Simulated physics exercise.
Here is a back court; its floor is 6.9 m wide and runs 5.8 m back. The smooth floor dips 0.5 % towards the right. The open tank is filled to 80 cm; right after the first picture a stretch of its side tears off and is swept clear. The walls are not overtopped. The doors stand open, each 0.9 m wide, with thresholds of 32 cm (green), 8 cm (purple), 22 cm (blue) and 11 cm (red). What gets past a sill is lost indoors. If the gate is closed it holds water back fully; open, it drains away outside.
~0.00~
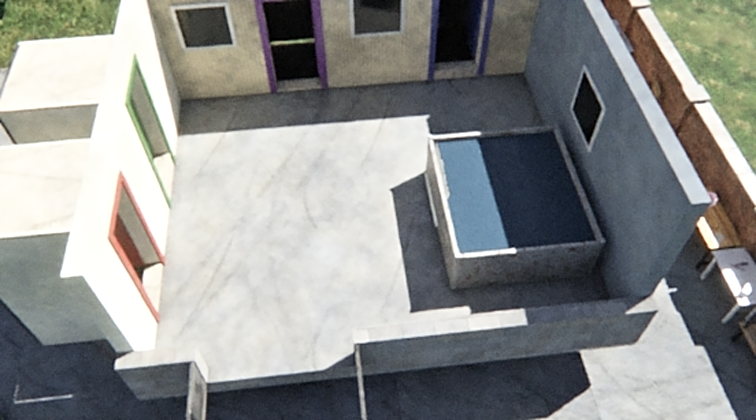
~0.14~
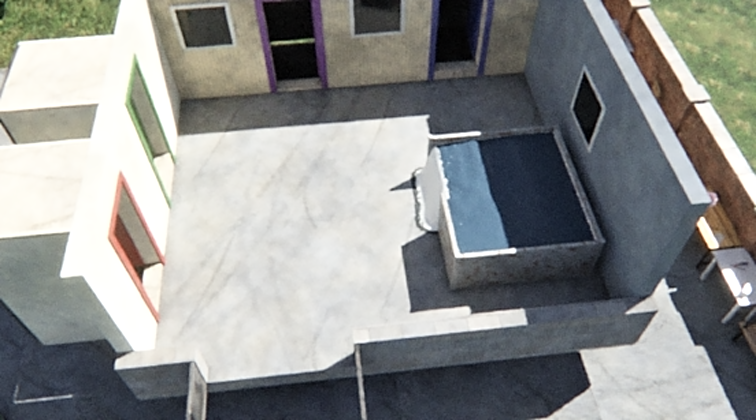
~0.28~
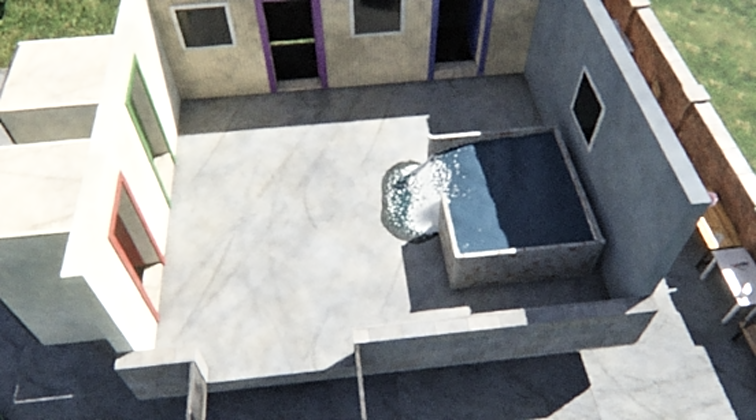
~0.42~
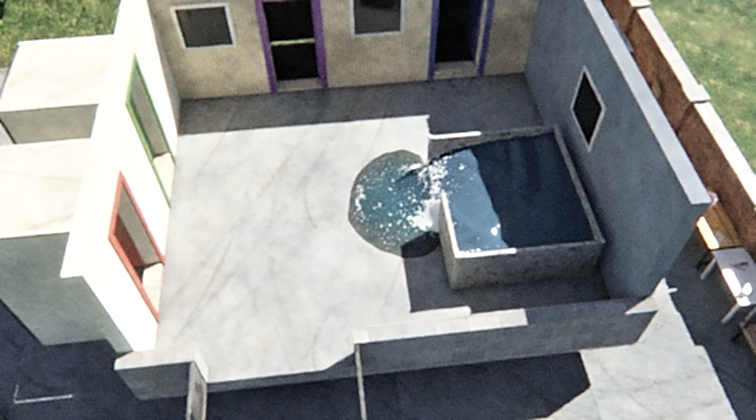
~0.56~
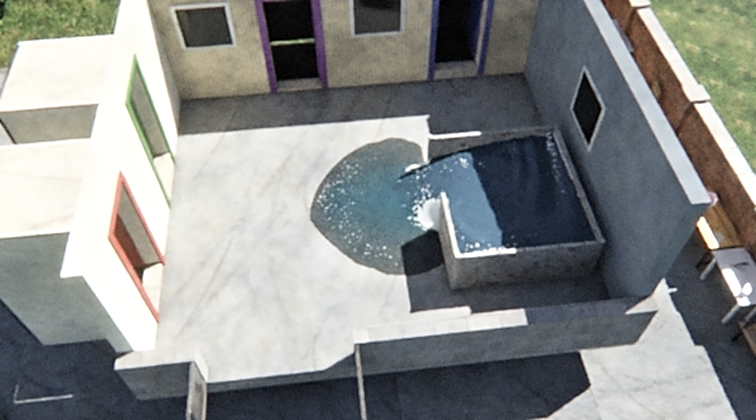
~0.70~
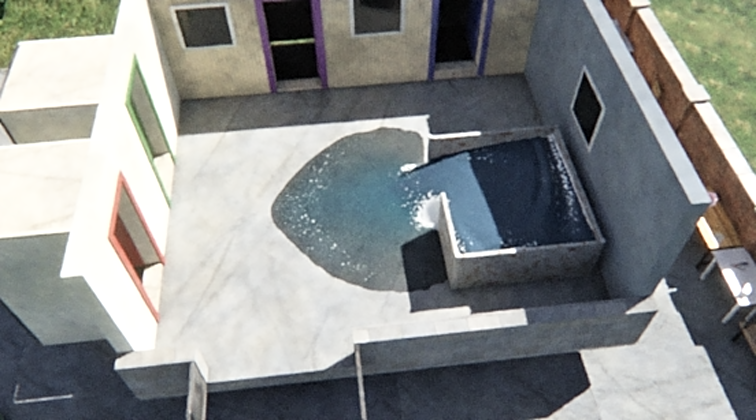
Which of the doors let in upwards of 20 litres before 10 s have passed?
The water let in: At the green door it keeps below the limit; at the purple door it goes over the limit; at the blue door it keeps below the limit; at the red door it goes over the limit.
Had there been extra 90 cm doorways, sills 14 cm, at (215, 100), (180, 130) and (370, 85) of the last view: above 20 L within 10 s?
In that order: Above, past it, not over.
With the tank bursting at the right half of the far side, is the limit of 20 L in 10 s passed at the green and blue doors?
Against that limit: Green below, blue over.
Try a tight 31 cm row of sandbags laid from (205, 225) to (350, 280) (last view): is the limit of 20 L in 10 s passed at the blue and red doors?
Against that limit: Blue below, red under.
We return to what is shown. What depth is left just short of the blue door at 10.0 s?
Roughly 7.5 cm deep.
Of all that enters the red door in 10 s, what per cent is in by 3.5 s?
About 55 per cent.
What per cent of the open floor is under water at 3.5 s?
Some 65 per cent of it.
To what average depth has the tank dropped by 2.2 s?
Roughly 44 cm on average.
After 1.4 s water covers 50 % of the floor and is deepest (42 cm) near (421, 191); green door 19 cm at the sill, 0 L in, purple door not reached, blue door not reached, red door not reached.
After 2.2 s water covers 65 % of the floor and is deepest (32 cm) near (423, 198); green door 29 cm at the sill, 0 L in, purple door 15 cm at the sill, 11 L in, blue door not reached, red door 23 cm at the sill, 14 L in.
After 3.5 s water covers 65 % of the floor and is deepest (29 cm) near (185, 158); green door 20 cm at the sill, 0 L in, purple door 12 cm at the sill, 37 L in, blue door not reached, red door 19 cm at the sill, 71 L in.
After 6.0 s water covers 80 % of the floor and is deepest (20 cm) near (152, 372); green door 14 cm at the sill, 0 L in, purple door 13 cm at the sill, 93 L in, blue door 4 cm at the sill, 0 L in, red door 16 cm at the sill, 111 L in.
After 10.0 s water covers 95 % of the floor and is deepest (16 cm) near (587, 244); green door 8 cm at the sill, 0 L in, purple door 7 cm at the sill, 109 L in, blue door 8 cm at the sill, 0 L in, red door 10 cm at the sill, 128 L in.
